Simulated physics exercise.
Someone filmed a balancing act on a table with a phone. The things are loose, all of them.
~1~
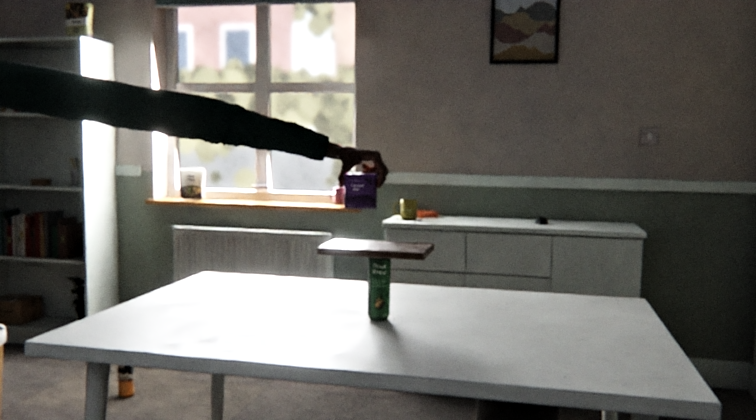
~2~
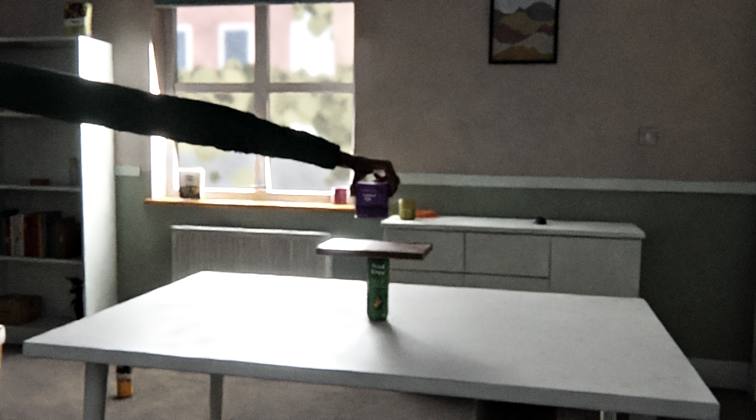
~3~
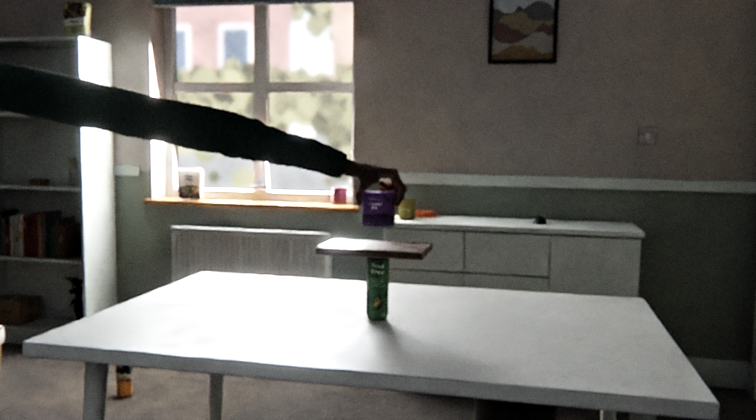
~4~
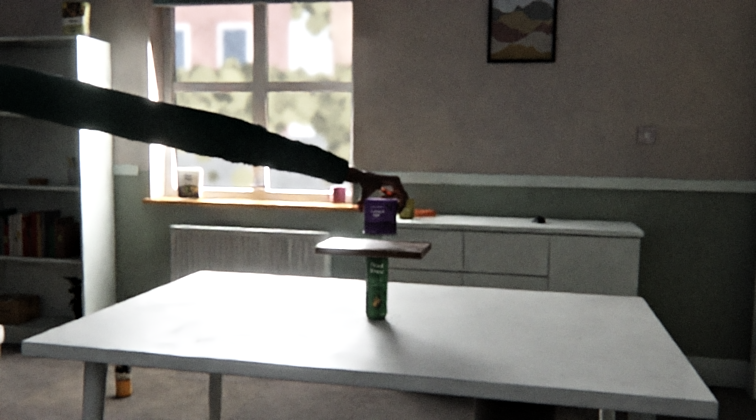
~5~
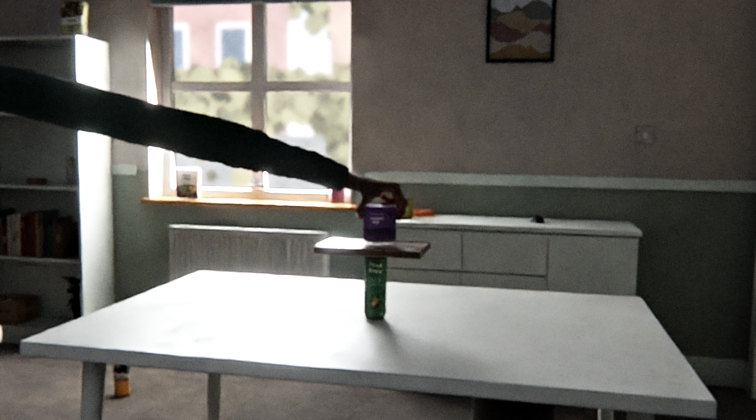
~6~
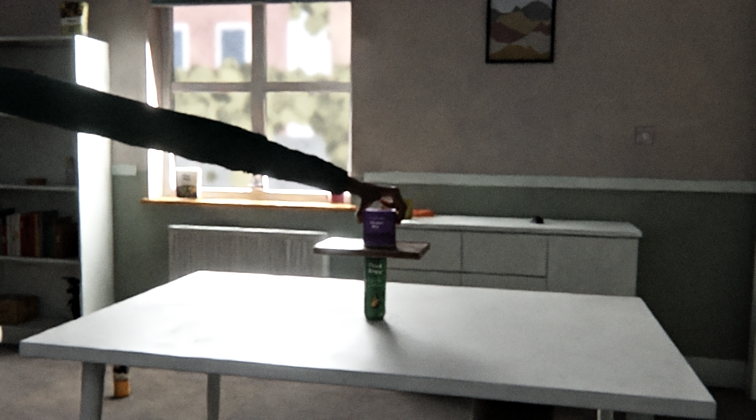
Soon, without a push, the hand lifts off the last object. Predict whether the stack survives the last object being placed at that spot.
The stack is sturdy enough.
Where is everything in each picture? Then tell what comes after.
The first frame shows coming down; purple tin (361, 191); brown lid (377, 249).
The second frame shows coming down; purple tin (372, 200); brown lid (376, 249).
The third frame shows coming down; purple tin (378, 209); brown lid (376, 249).
The fourth frame shows coming down; purple tin (380, 216); brown lid (375, 248).
The fifth frame shows coming down; purple tin (380, 223); brown lid (374, 248).
The sixth frame shows set down, still held; purple tin (379, 227); brown lid (373, 248).
Then, 0.30 s after the last picture, nothing has stirred.
Then, 0.70 s after the last picture, purple tin resting near (379, 228).
At rest, all 3 in place. Seen from the same camera at the end, purple tin near (379, 228). The stack holds.
